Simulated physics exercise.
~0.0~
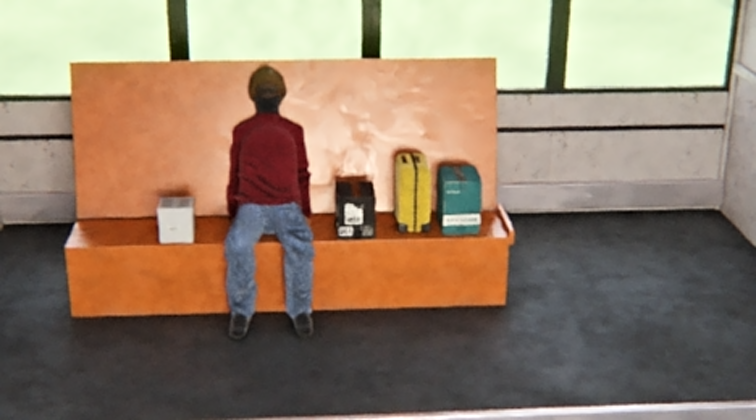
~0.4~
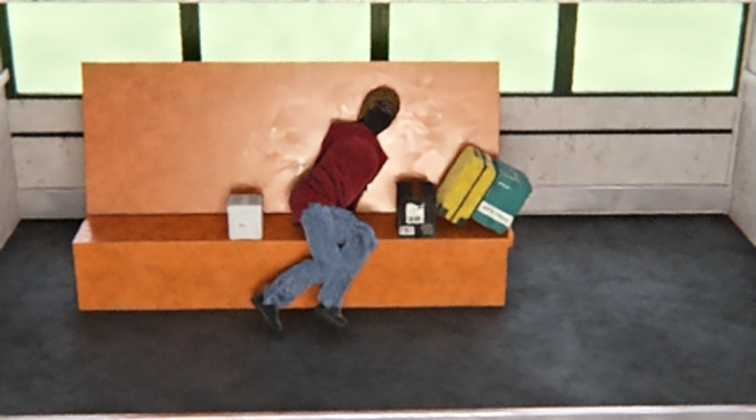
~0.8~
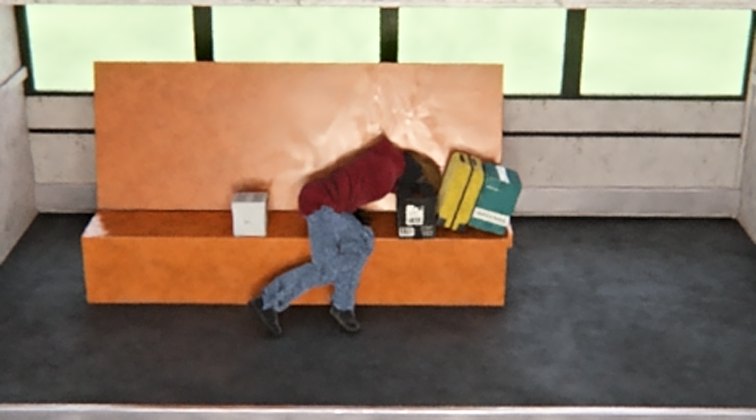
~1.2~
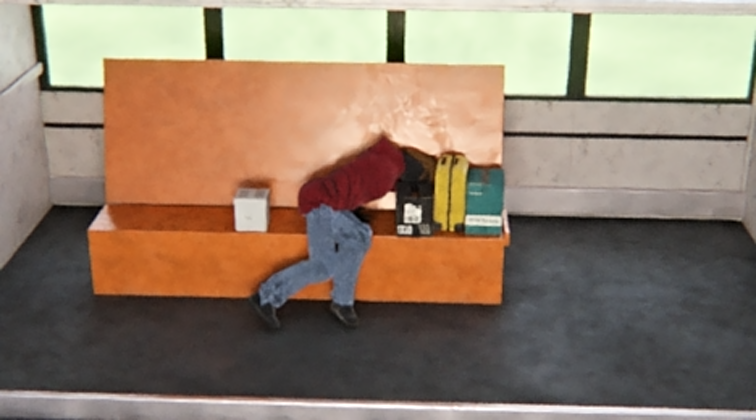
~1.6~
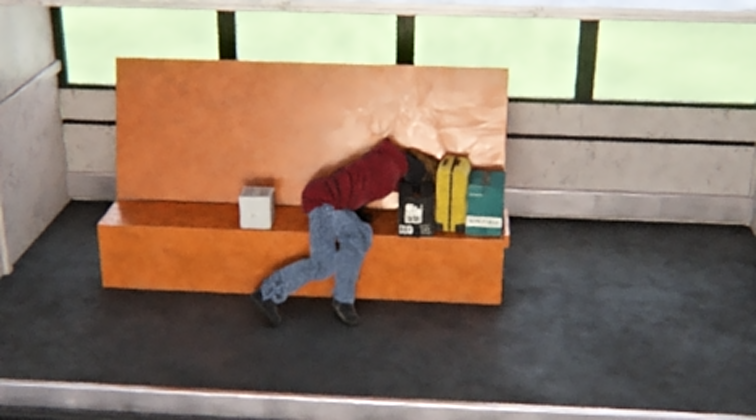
A passenger in a dark red top and blue jeans sits slumped on a long orange bench inside a tram, seen from the front and slightly above as the view drifts gently sideways. A white tub stands to the left, with a black holdall, a yellow case and a teal pack to the right. Suddenly everything slides right, and the passenger tips toward the holdall while the case and pack lean over. The passenger folds down limply against the holdall. The case and pack rock back upright, and all stay on the bench, the passenger still slumped but seated.
